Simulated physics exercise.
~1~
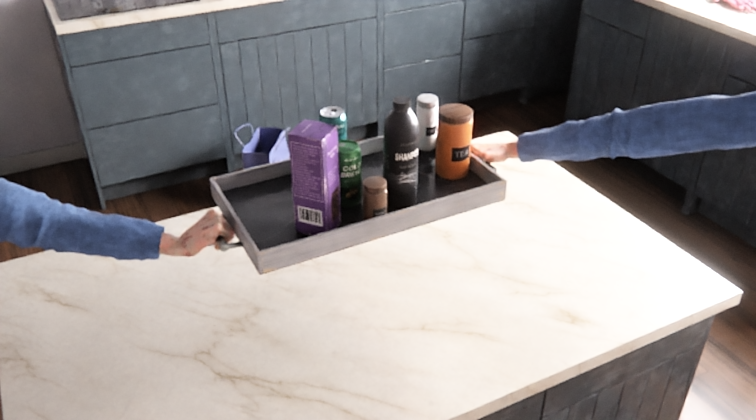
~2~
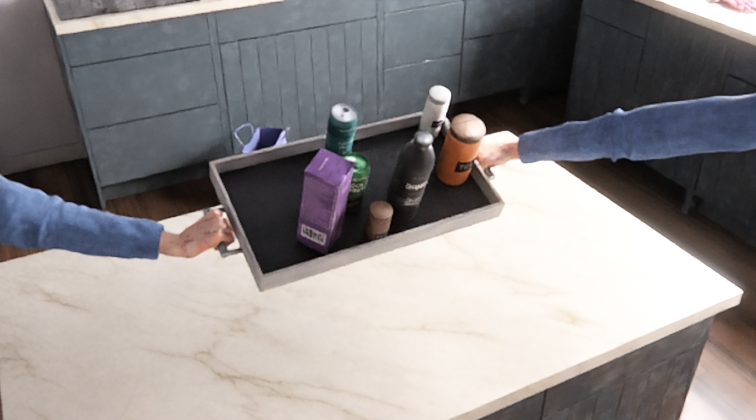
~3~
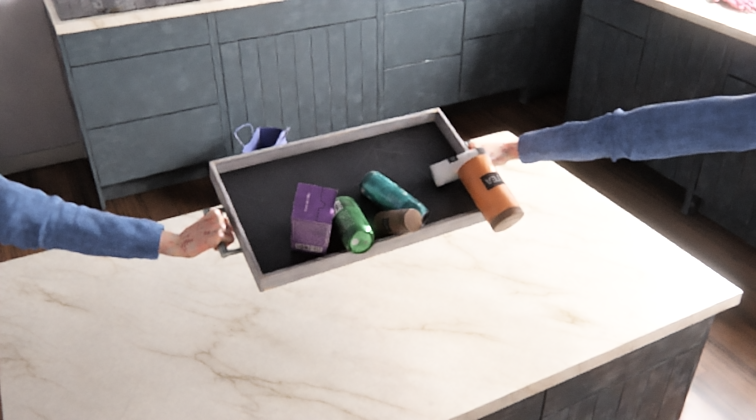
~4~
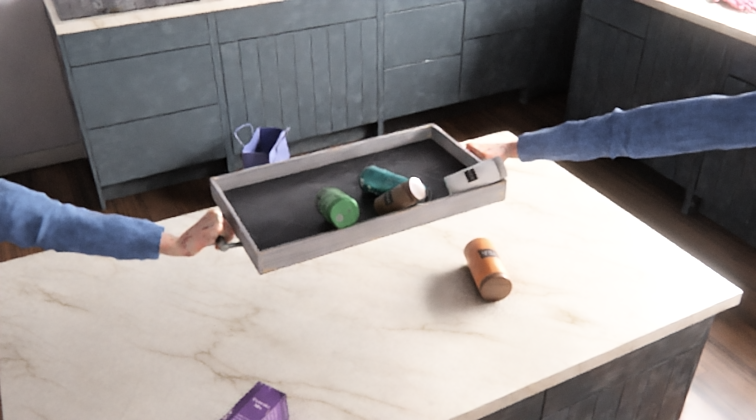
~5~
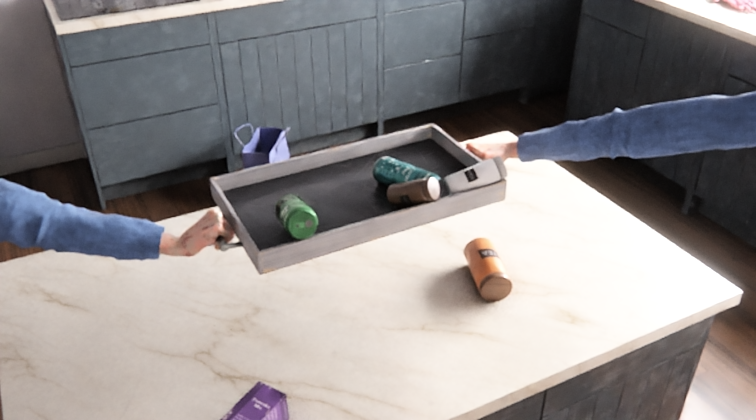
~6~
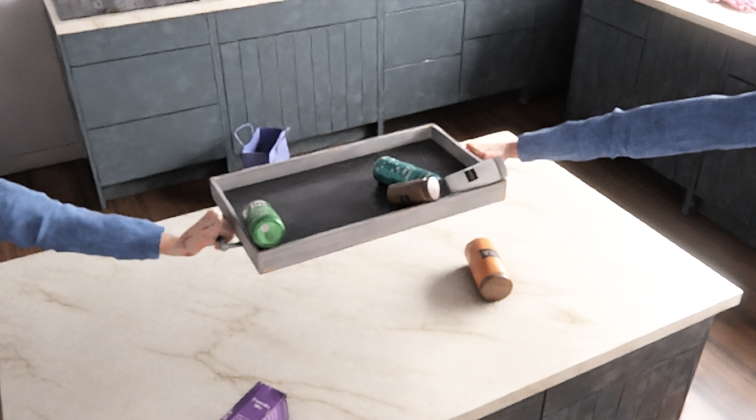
In a kitchen, two hands tipped a tray of cans, bottles and cartons toward the near edge, and everything toppled; the orange jar and purple carton fell onto the counter, then the tray levelled and the green can rolled left inside it.
